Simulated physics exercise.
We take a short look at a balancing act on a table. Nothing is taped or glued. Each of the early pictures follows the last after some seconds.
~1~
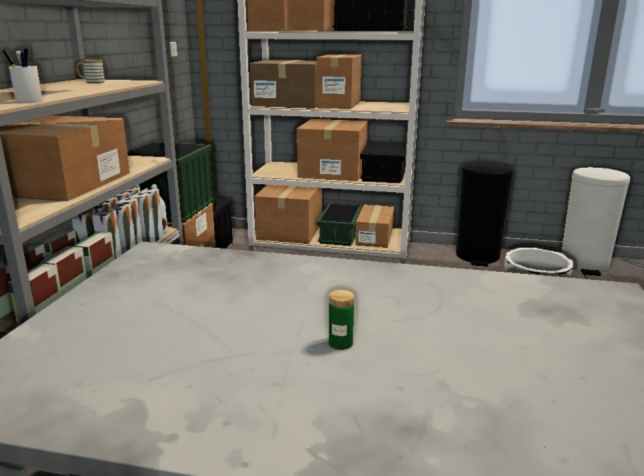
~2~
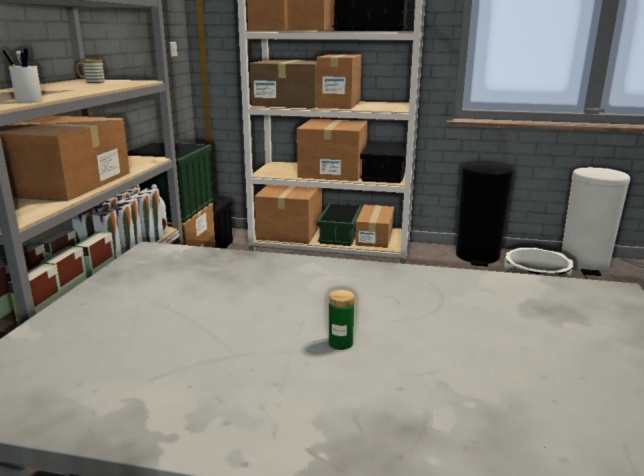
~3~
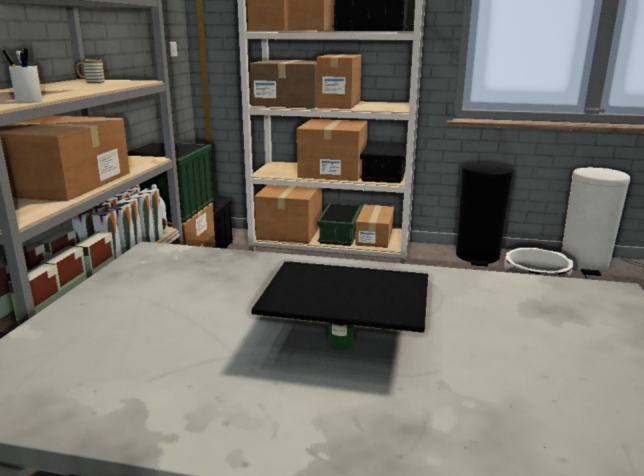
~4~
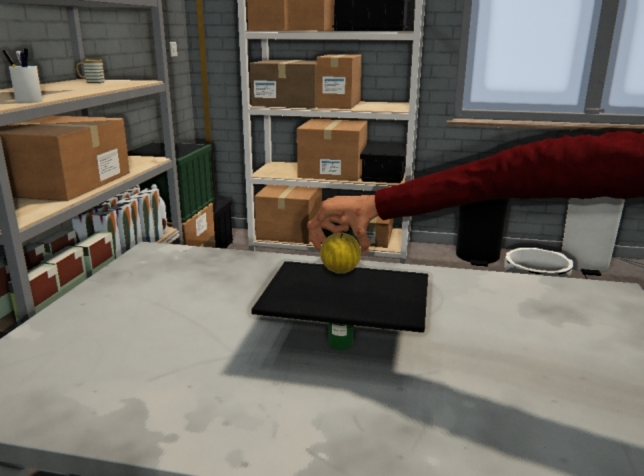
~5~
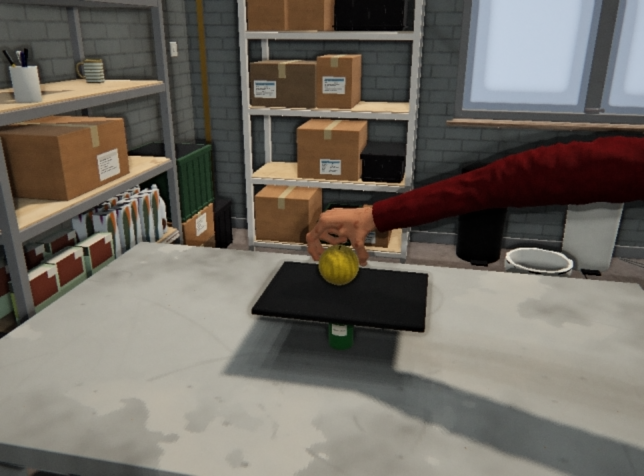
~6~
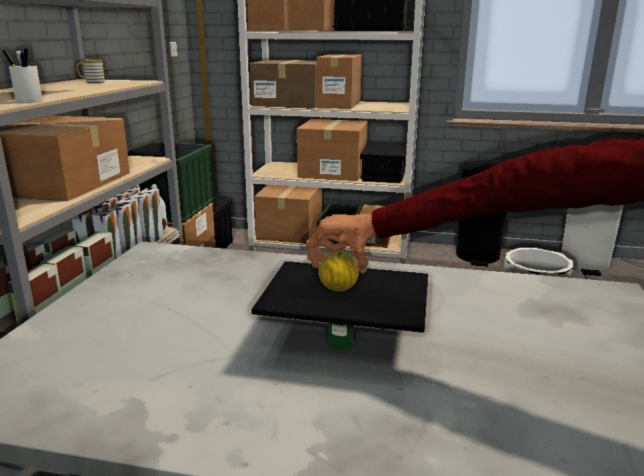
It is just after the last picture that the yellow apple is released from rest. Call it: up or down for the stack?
Up - it stays standing.
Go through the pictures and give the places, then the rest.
The last thing is not in view yet; green shaker (341, 320), in the first frame.
The last thing is not in view yet; green shaker (341, 320), in the second frame.
The last thing is not in view yet, in the third frame.
Coming down; yellow apple (340, 253), in the fourth frame.
Coming down; yellow apple (339, 265), in the fifth frame.
In place under the hand; yellow apple (338, 271), in the sixth frame.
Then, 0.20 s past the last view, nothing moves.
Then, 0.50 s past the last view, yellow apple resting near (338, 272).
Finally, all 3 still in place. Final places as the last picture's camera would see them, yellow apple near (338, 272). The stack stays up.
